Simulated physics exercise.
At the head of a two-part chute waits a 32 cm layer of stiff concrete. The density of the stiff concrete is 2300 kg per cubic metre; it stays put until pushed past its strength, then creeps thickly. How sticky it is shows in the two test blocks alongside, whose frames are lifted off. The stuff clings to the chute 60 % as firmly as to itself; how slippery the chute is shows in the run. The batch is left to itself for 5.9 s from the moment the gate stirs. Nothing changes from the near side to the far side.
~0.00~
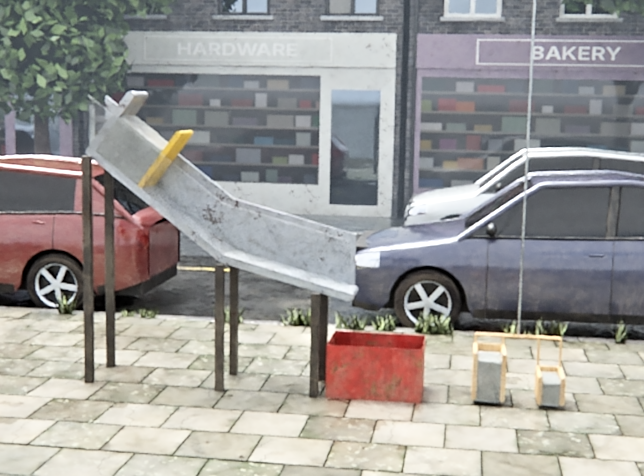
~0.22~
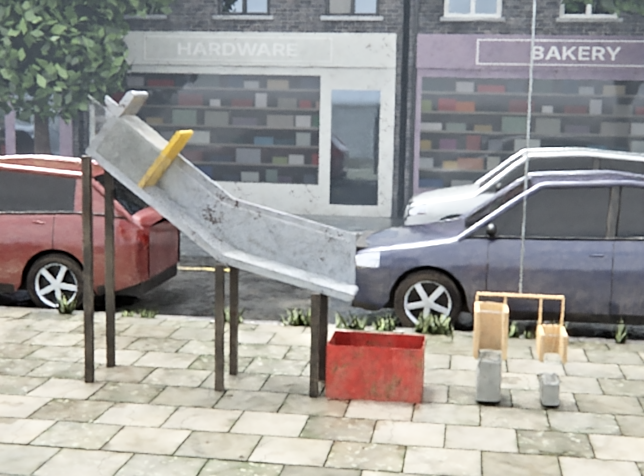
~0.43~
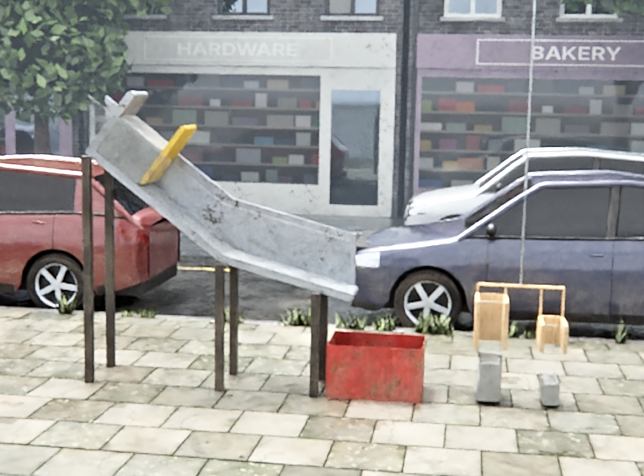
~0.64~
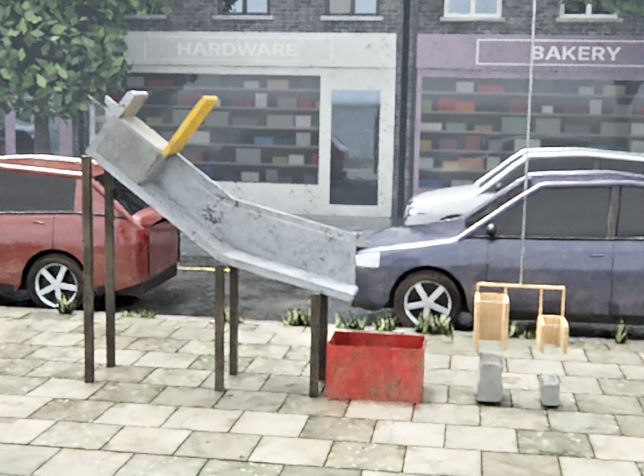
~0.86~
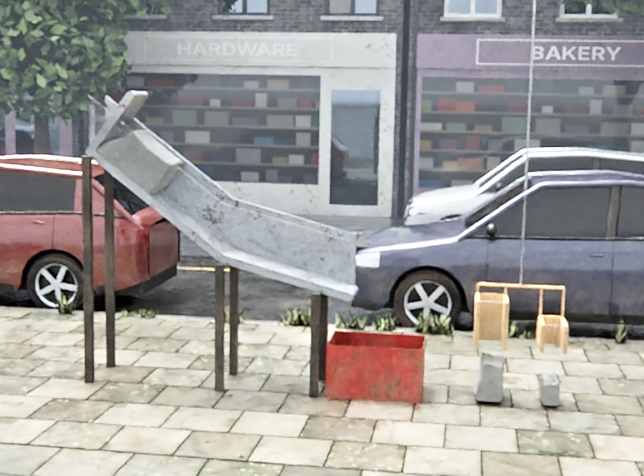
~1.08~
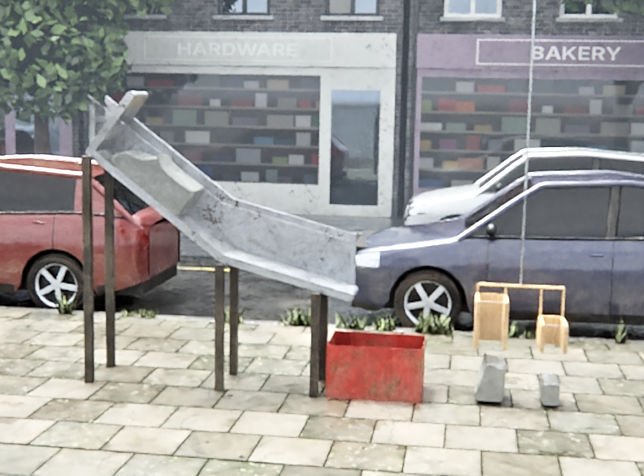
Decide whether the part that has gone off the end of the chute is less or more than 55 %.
Expect less than 55 %.
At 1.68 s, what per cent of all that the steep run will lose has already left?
Some 70 per cent.
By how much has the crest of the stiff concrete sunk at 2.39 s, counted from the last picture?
Roughly 52.0 cm.
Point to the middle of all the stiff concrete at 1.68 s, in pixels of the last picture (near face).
Near (233, 241).
After 1.68 s, 38 % is on the steep run, 62 % on the flatter one and 0 % past the end.
After 2.39 s, 14 % is on the steep run, 86 % on the flatter one and 0 % past the end.
After 3.10 s, 14 % is on the steep run, 86 % on the flatter one and 0 % past the end.
After 3.81 s, 14 % is on the steep run, 86 % on the flatter one and 0 % past the end.
After 6.26 s, at the end, 14 % is on the steep run, 86 % on the flatter one and 0 % past the end.
